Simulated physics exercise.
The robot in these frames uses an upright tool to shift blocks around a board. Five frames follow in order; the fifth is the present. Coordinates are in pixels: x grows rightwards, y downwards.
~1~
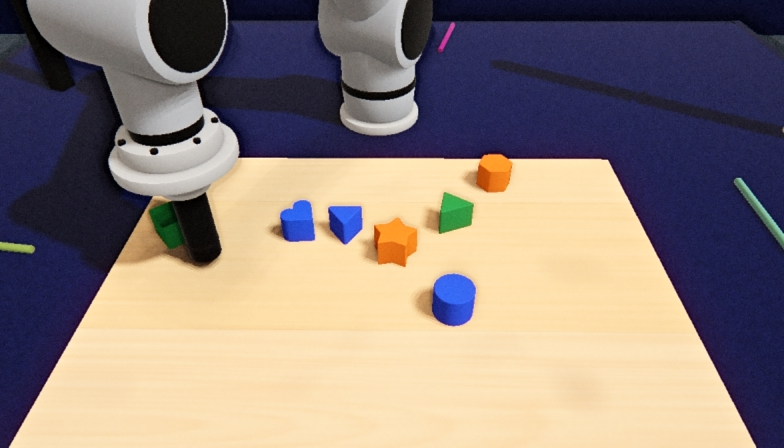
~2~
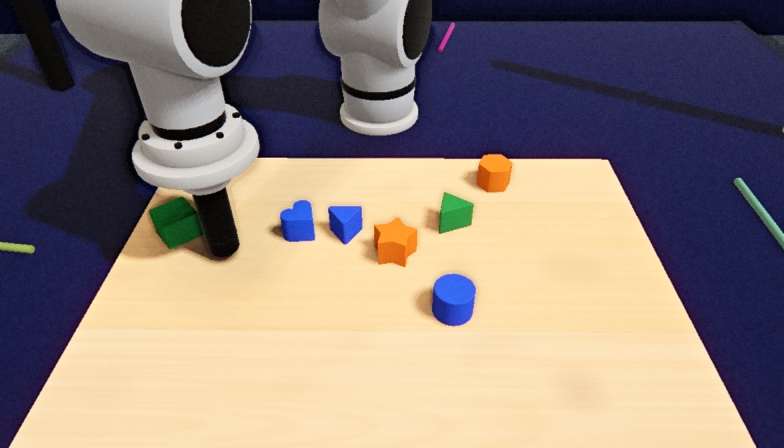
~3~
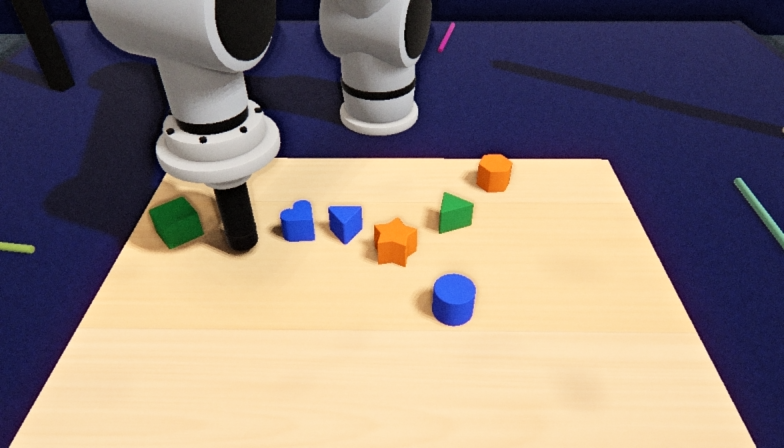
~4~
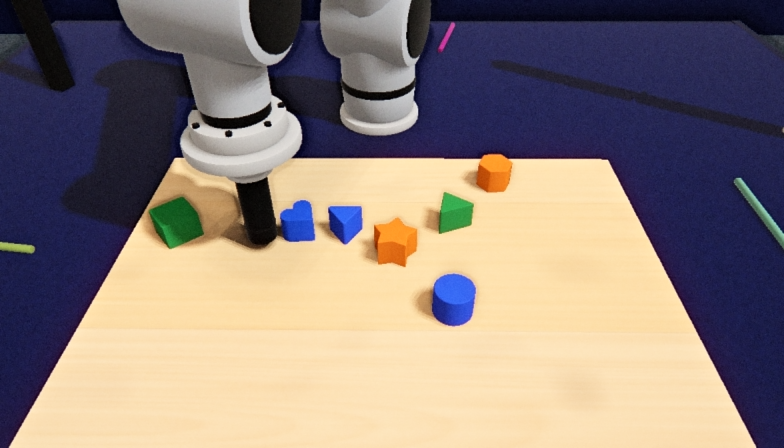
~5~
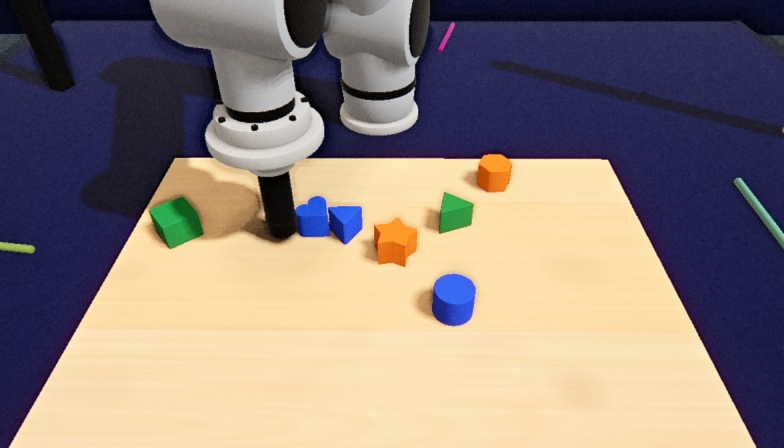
Robot arm moving its upright black tool rightward across a wooden board, nudging a blue heart-shaped block toward a blue triangle.
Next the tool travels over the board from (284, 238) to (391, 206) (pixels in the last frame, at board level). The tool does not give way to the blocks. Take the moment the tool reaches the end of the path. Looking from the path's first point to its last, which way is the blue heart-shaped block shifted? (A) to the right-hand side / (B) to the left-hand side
My answer is option B.
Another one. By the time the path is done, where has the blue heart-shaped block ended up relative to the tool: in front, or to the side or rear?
When the path ends, it will sit ahead of the tool.
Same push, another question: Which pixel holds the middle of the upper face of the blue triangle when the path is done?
About (366, 210).
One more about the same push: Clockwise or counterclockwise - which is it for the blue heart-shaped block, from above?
From above, counter-clockwise.
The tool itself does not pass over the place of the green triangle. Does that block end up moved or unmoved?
That block is not shifted.
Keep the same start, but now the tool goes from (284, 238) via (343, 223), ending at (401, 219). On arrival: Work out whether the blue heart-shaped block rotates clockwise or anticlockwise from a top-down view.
From overhead, the rotation is counterclockwise.
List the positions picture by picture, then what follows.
In the first frame, lower end of the tool (207, 253), tops of blocks, blue heart-shaped block (298, 211), blue triangle (344, 212), orange star block (395, 231), green triangle (453, 202).
In the second frame, tool (225, 248), blocks as before.
In the third frame, tool (244, 242), blocks as before.
In the fourth frame, tool (263, 236), blocks as before.
In the fifth frame, tool (283, 230), blue heart-shaped block (313, 207), blue triangle (344, 212), orange star block (395, 231), green triangle (453, 202).
On the path given first. One third of the way, tool (321, 219); blue heart-shaped block (349, 195); blue triangle (365, 210), turned 80° clockwise.
Two thirds of the way, tool (357, 208); blue heart-shaped block (382, 183), turned 20° anticlockwise; blue triangle (366, 210), turned 85° clockwise.
At the end, tool (391, 199); blue heart-shaped block (405, 170), turned 65° anticlockwise; blue triangle (366, 210), turned 90° clockwise; orange star block not moved; green triangle not moved.
